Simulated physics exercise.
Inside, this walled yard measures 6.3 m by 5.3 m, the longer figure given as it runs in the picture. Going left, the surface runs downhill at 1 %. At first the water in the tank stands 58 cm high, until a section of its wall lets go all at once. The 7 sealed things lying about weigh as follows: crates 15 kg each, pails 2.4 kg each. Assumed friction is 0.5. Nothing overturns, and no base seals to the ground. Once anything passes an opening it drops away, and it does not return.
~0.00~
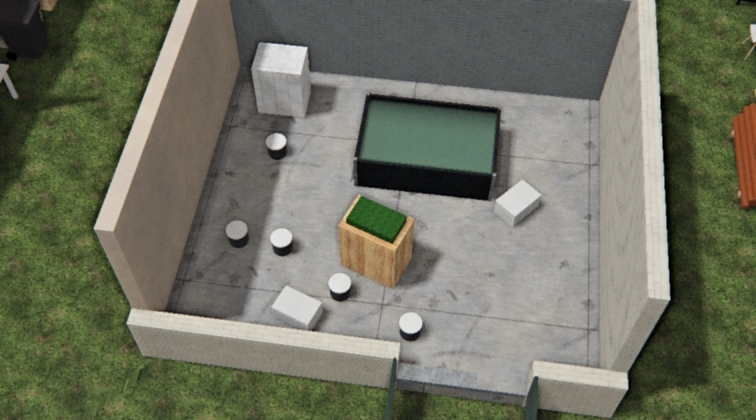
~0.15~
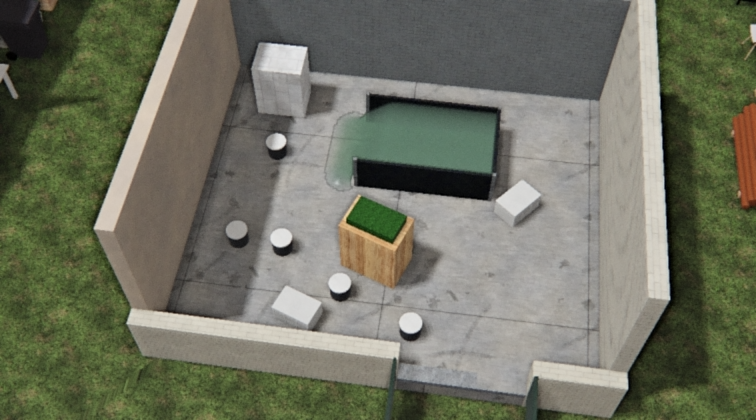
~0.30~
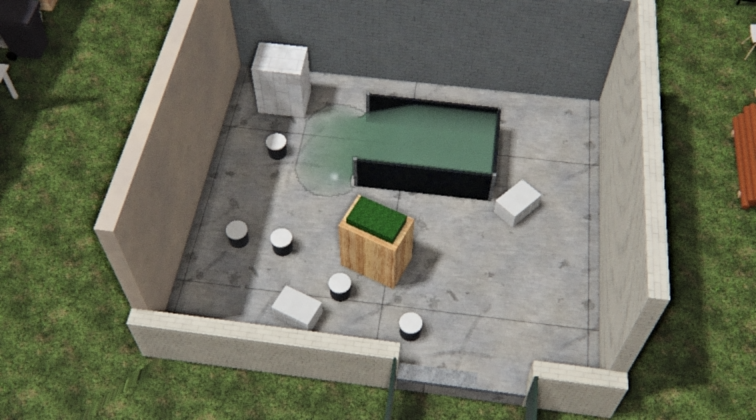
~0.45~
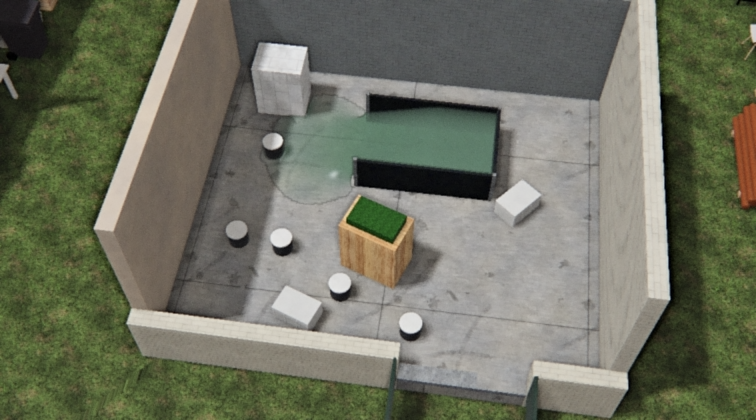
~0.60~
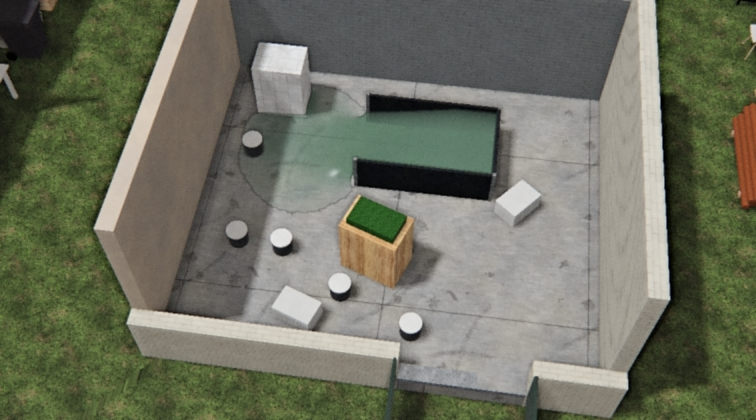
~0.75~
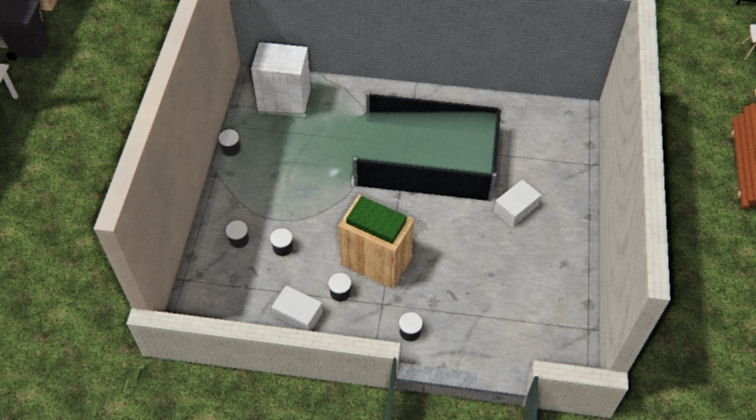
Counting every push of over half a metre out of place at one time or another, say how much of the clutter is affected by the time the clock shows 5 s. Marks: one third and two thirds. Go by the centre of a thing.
Result: The highest band.
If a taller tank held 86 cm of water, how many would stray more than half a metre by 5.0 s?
Result: 6.
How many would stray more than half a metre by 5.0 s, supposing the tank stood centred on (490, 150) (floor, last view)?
4.
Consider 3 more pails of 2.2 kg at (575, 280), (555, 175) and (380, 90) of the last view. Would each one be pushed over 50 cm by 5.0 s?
Below, below, above.
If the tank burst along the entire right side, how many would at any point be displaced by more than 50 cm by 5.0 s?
In that case the number is 2.
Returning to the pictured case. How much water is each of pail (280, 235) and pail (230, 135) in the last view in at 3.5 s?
3 and 17 cm.
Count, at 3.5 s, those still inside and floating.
The number is 2.
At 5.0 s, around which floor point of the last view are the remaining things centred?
The centre sits near (401, 286).
After 1.1 s 1 of 7 are over 50 cm from their spots; 1 afloat.
After 2.2 s 2 of 7 are over 50 cm from their spots; 2 afloat.
After 3.5 s 2 of 7 are over 50 cm from their spots; 2 afloat.
After 5.0 s 6 of 7 are over 50 cm from their spots, and 6 have been at some point; 3 afloat.
